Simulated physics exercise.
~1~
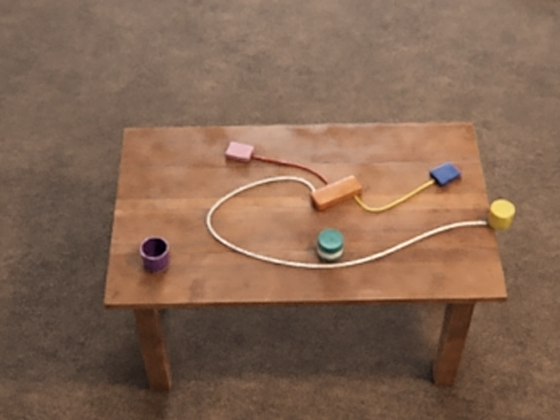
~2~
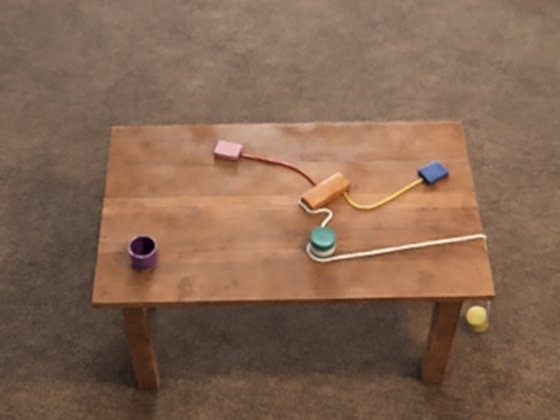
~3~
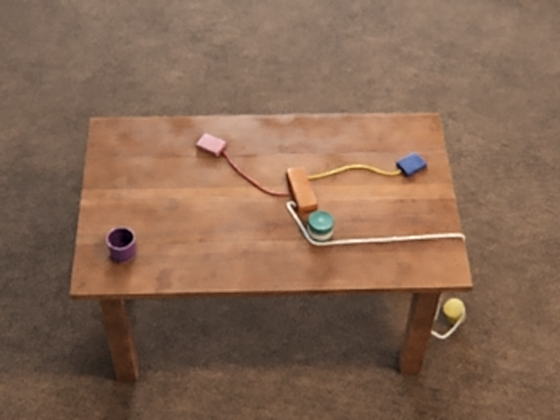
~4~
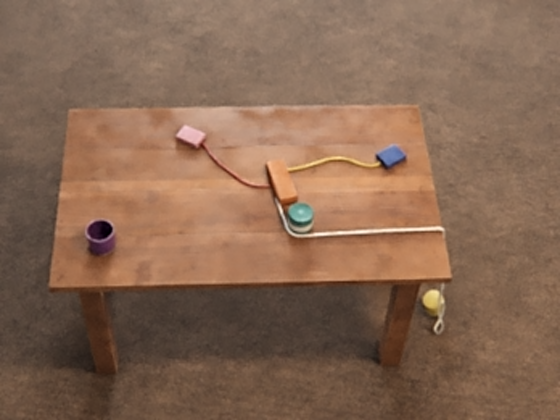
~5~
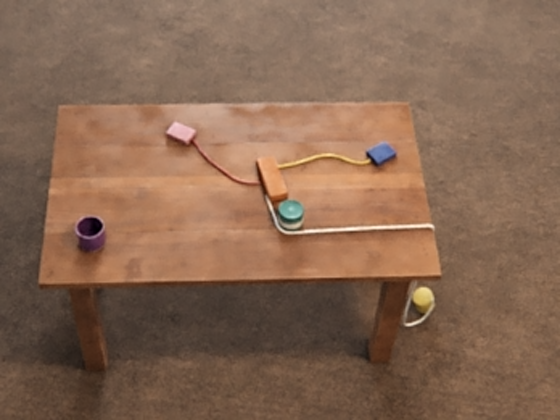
On a wooden table above a brown floor, an orange block sits joined by cords to a pink box, a blue box and a yellow cylinder at the right edge, with a teal canister and a purple cup nearby. The yellow cylinder drops over the edge, drawing the looping white cord in around the teal canister. The orange block swings round toward the canister, and the red and yellow cords shift with it. The view drifts slightly right. Finally, the yellow cylinder hangs beside the table leg, the cord bends around the shifted canister, and the purple cup stays put.
